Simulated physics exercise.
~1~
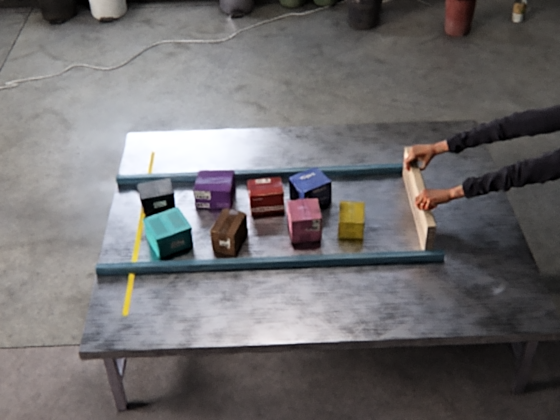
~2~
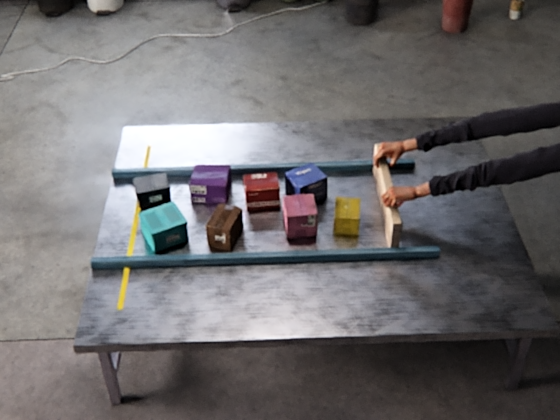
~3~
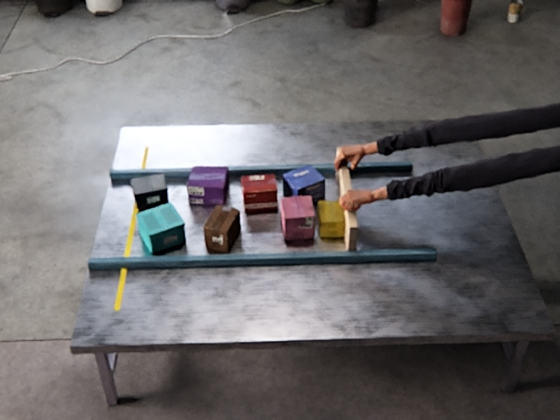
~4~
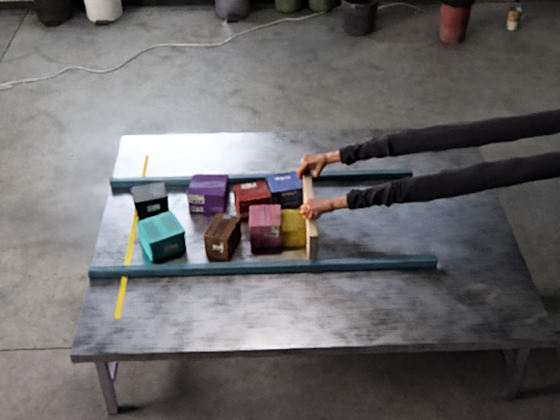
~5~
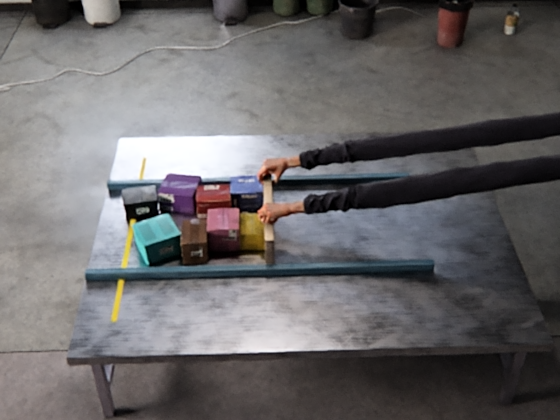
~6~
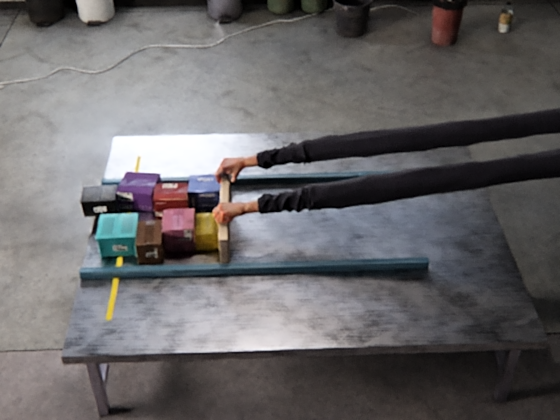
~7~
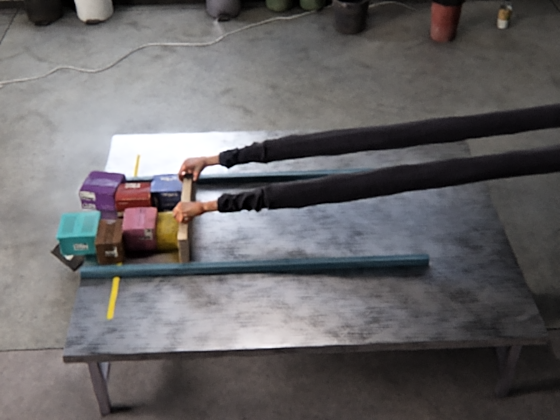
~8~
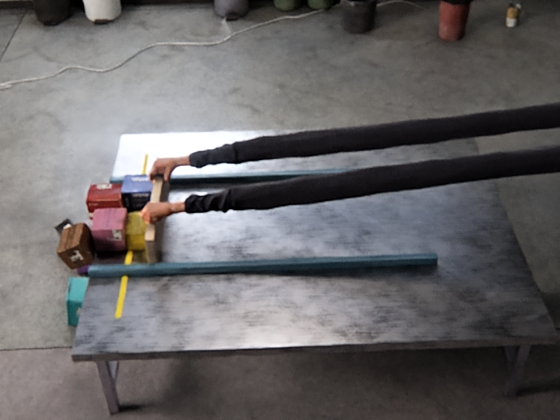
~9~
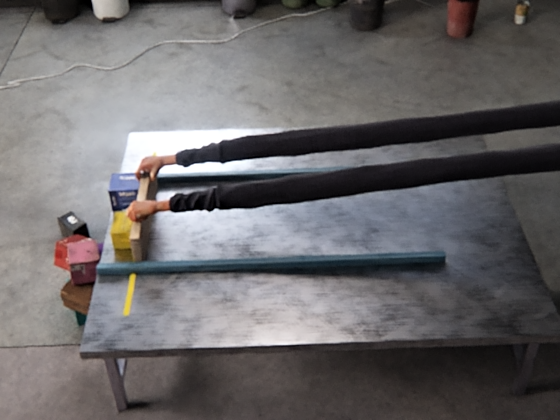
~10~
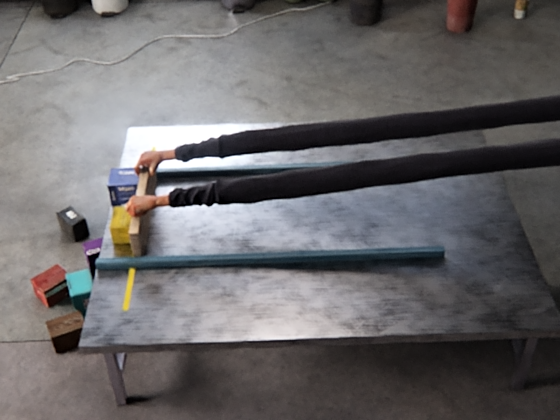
Hands pushing a plank left along a metal table, sweeping coloured boxes off the edge until only blue and yellow ones remain.
